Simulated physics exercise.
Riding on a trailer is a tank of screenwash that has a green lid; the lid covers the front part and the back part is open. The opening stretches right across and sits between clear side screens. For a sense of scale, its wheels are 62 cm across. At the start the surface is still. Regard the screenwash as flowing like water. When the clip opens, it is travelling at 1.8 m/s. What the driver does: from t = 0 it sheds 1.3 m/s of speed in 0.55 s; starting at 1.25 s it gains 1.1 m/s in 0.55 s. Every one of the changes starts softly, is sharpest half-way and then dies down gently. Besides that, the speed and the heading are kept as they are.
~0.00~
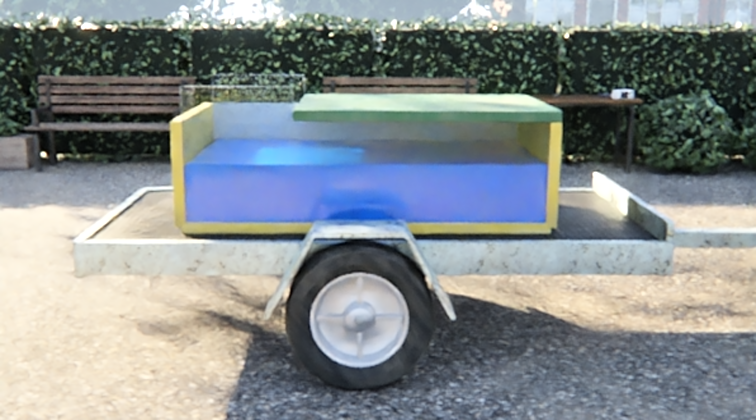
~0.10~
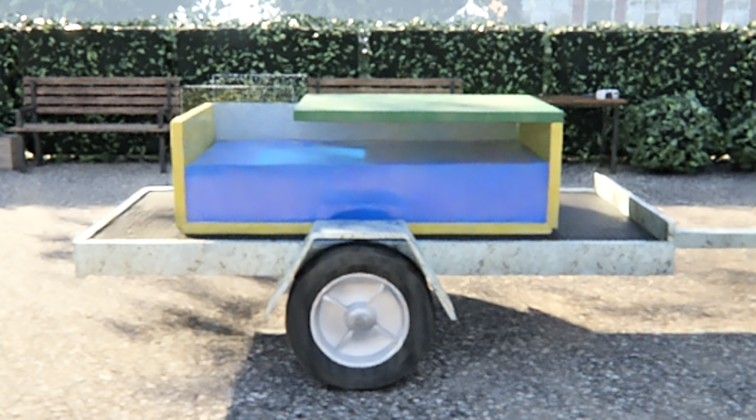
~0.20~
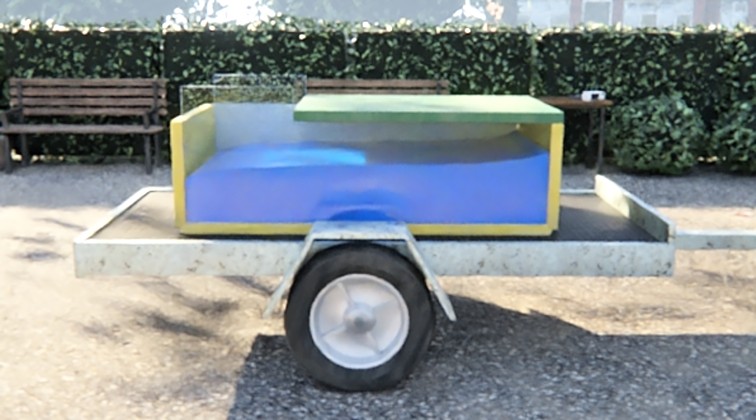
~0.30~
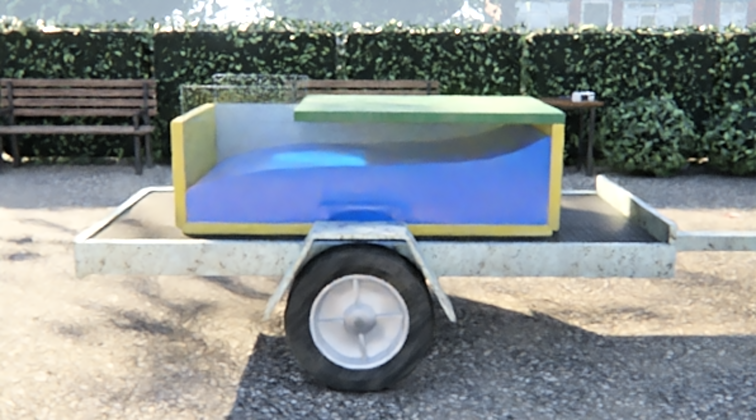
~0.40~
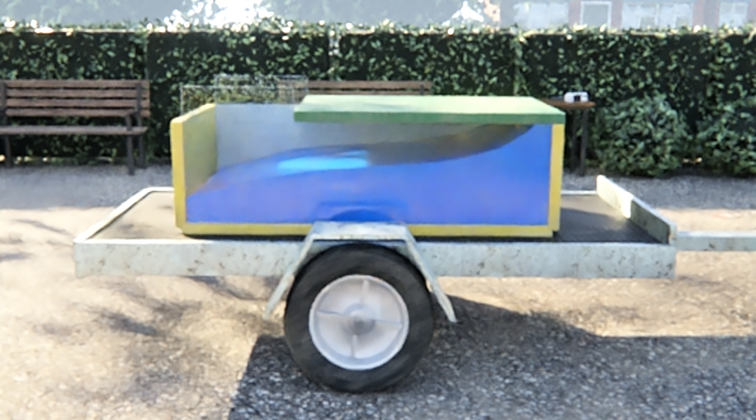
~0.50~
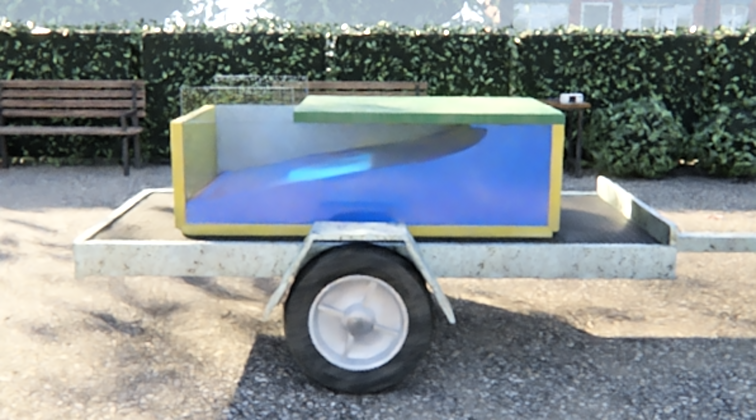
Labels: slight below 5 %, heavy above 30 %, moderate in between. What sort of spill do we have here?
Moderate.
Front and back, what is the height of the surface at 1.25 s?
About 30 cm in front and 28 cm behind.
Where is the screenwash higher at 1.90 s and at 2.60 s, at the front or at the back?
It sits at the rearward end first, and later at the forward end.
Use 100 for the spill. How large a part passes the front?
Roughly 0 percent.
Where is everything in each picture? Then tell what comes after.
In the first frame, it reaches (519, 166) at the front; it reaches (221, 166) at the back; the front is on the right; the opening runs from (182, 112) to (293, 112); a wheel hub at (360, 324).
In the second frame, it reaches (520, 166) at the front; it reaches (221, 166) at the back.
In the third frame, it reaches (520, 162) at the front; it reaches (221, 171) at the back.
In the fourth frame, it reaches (521, 153) at the front; it reaches (222, 180) at the back.
In the fifth frame, it reaches (522, 139) at the front; it reaches (222, 189) at the back.
In the sixth frame, it reaches (522, 127) at the front; it reaches (222, 199) at the back; a wheel hub at (358, 326).
Then, 1.25 s in, the surface stands 27 cm at the back and 30 cm at the front; all of it is still inside.
Then, 1.90 s in, the surface stands 48 cm at the back and 7 cm at the front; 10 per cent has gone, over the back.
Then, 2.60 s in, the surface stands 23 cm at the back and 43 cm at the front; 8 per cent has gone, over the back.
Then, 4.68 s in, 9 per cent has gone, over the back, 29 of 333 litres.
